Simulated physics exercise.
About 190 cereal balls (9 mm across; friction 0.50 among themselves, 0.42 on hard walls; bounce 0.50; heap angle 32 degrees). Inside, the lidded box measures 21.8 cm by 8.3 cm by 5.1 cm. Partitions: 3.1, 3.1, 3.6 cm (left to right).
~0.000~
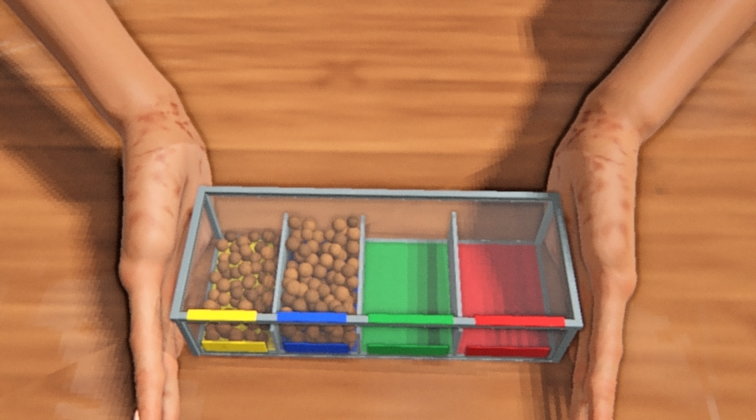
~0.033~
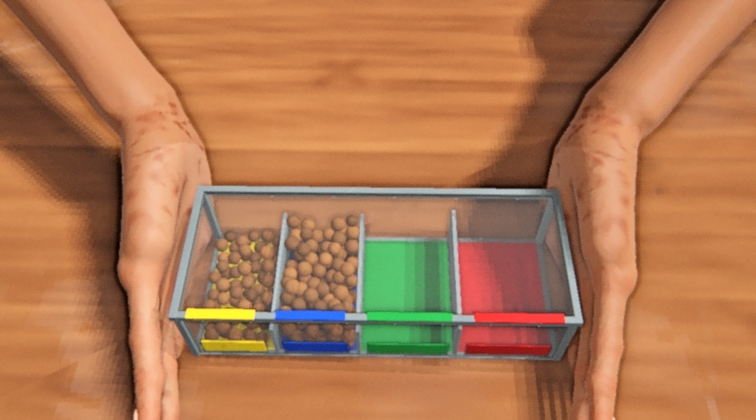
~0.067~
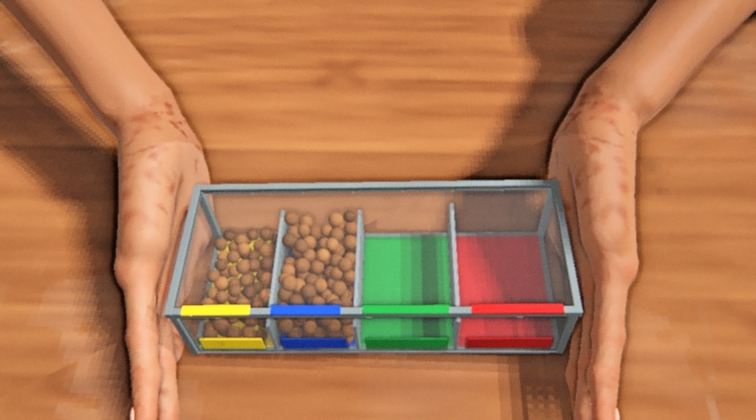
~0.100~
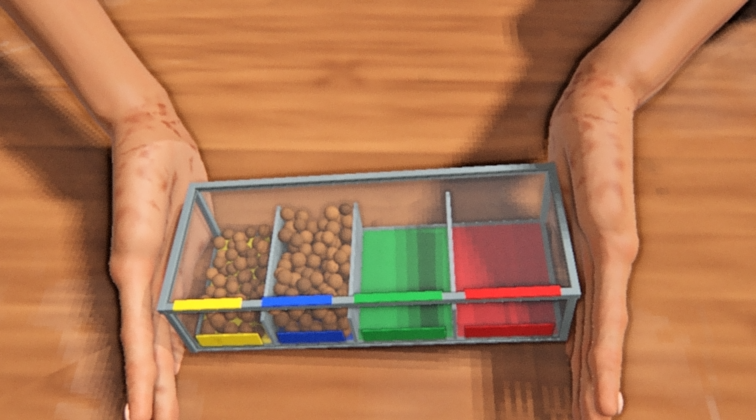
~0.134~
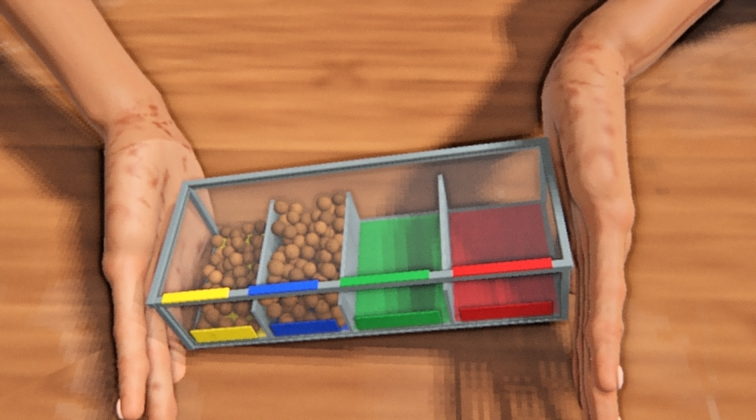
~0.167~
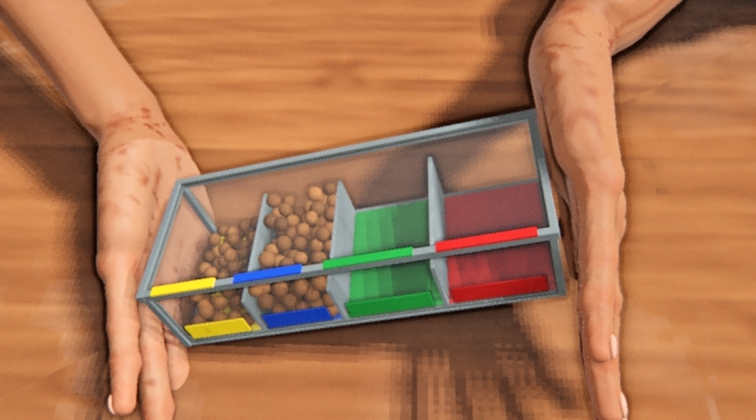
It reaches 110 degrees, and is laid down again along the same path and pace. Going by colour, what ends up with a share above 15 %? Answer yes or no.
Red no, blue yes, green no, yellow yes.
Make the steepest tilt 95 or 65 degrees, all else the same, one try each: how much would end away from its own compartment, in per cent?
About 35 and 10 per cent.
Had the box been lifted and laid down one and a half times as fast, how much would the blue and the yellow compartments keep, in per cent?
Then: Blue 40, yellow 60.
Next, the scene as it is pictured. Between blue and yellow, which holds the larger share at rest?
It is the yellow one.
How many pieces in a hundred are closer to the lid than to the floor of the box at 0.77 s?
Some 60 per cent.
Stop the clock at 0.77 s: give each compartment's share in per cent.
Red 0, blue 50, green 0, yellow 50.
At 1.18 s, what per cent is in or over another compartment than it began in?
About 20 per cent.
Then, at 0.77 s, tilt 110 degrees; blue 50 %, yellow 50 %.
After 1.18 s, tilt 48 degrees; blue 45 %, yellow 55 %.
After 1.67 s, tilt 0 degrees; blue 40 %, yellow 60 %.
By 2.1 s all is still; red 0 %, blue 40 %, green 0 %, yellow 60 %.
